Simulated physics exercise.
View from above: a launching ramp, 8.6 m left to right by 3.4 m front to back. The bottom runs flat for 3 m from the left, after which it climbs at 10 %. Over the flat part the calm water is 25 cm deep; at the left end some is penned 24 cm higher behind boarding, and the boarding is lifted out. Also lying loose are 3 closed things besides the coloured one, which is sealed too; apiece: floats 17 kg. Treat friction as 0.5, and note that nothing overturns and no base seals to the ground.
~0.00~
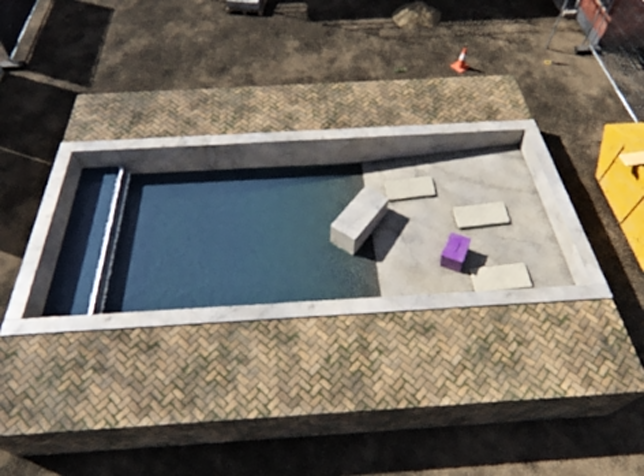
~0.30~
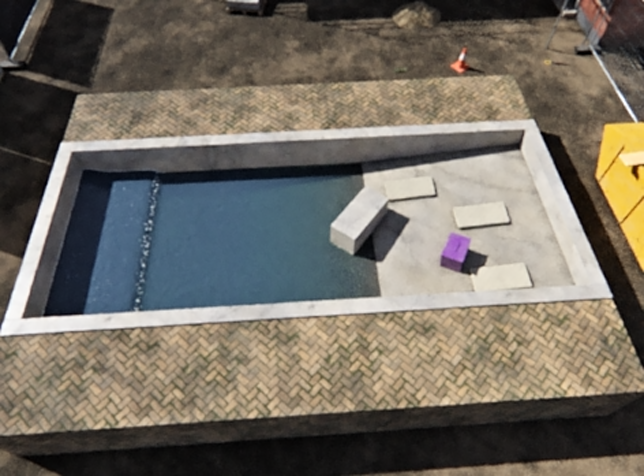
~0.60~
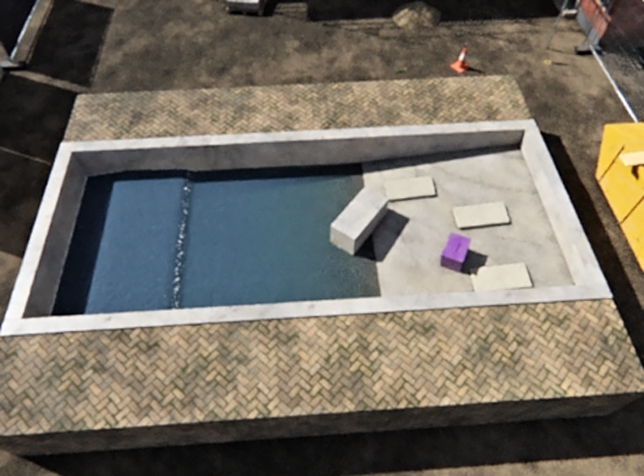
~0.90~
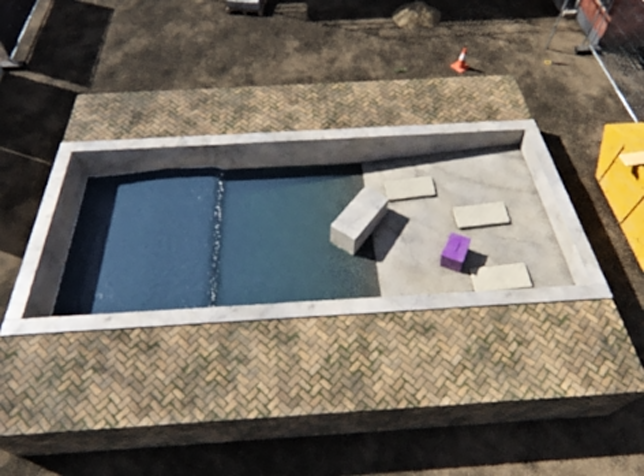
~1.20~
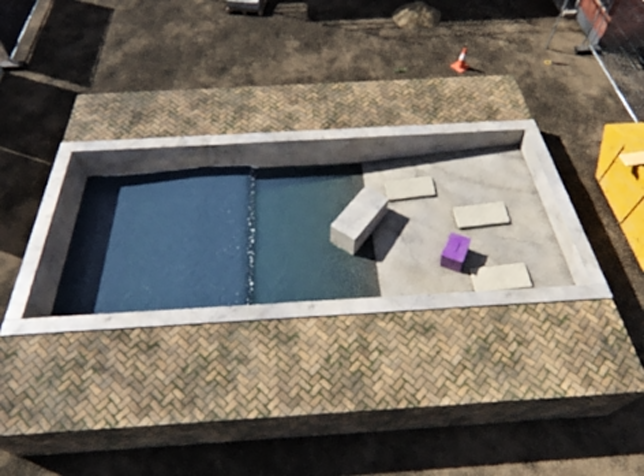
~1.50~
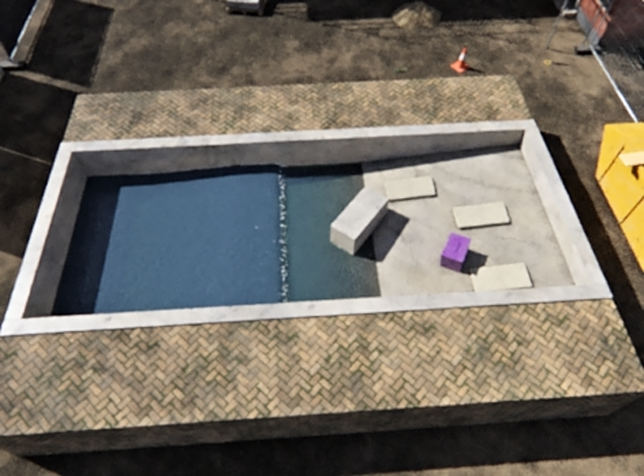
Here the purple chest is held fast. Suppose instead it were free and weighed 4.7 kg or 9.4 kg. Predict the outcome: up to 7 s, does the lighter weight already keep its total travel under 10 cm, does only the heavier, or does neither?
Answer: Heavier only.
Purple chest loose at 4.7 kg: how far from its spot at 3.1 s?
It would be some 0 cm from its spot.
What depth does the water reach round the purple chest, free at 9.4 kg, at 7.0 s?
1 cm, roughly.
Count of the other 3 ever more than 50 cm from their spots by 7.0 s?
I get 1.
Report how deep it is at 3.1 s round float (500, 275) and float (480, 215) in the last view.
About 0 and 0 cm.
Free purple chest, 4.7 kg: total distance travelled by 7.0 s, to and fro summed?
Close to 30 centimetres all told.
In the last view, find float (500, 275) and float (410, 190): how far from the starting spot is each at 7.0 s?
Respectively 0 and 150 cm.
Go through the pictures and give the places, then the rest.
The first frame shows the purple chest at (459, 247), on the bottom; 18.0 m2 under water; 0 of 4 have shifted.
The second frame shows the purple chest at (459, 247), on the bottom; 18.0 m2 under water; 0 of 4 have shifted.
The third frame shows the purple chest at (459, 247) rests on the ground; 18.0 m2 under water; 0 of 4 have shifted.
The fourth frame shows the purple chest at (459, 247) rests on the ground; 18.0 m2 under water; 0 of 4 have shifted.
The fifth frame shows the purple chest at (459, 247), on the bottom; water covers 18.0 m2; 0 of 4 have shifted.
The sixth frame shows the purple chest at (459, 247) rests on the ground; water covers 18.0 m2; 0 of 4 have shifted.
After 2.1 s the purple chest would be 0 cm from its start with 4.7 kg and 0 cm from its start with 9.4 kg; 0 cm of water round it then.
After 3.1 s the purple chest would be 0 cm from its start with 4.7 kg and 0 cm from its start with 9.4 kg; 1 cm of water round it then.
After 4.9 s the purple chest would be 20 cm from its start with 4.7 kg and 0 cm from its start with 9.4 kg; 2 cm of water round it then.
After 7.0 s the purple chest would be 20 cm from its start with 4.7 kg and 0 cm from its start with 9.4 kg; 1 cm of water round it then.
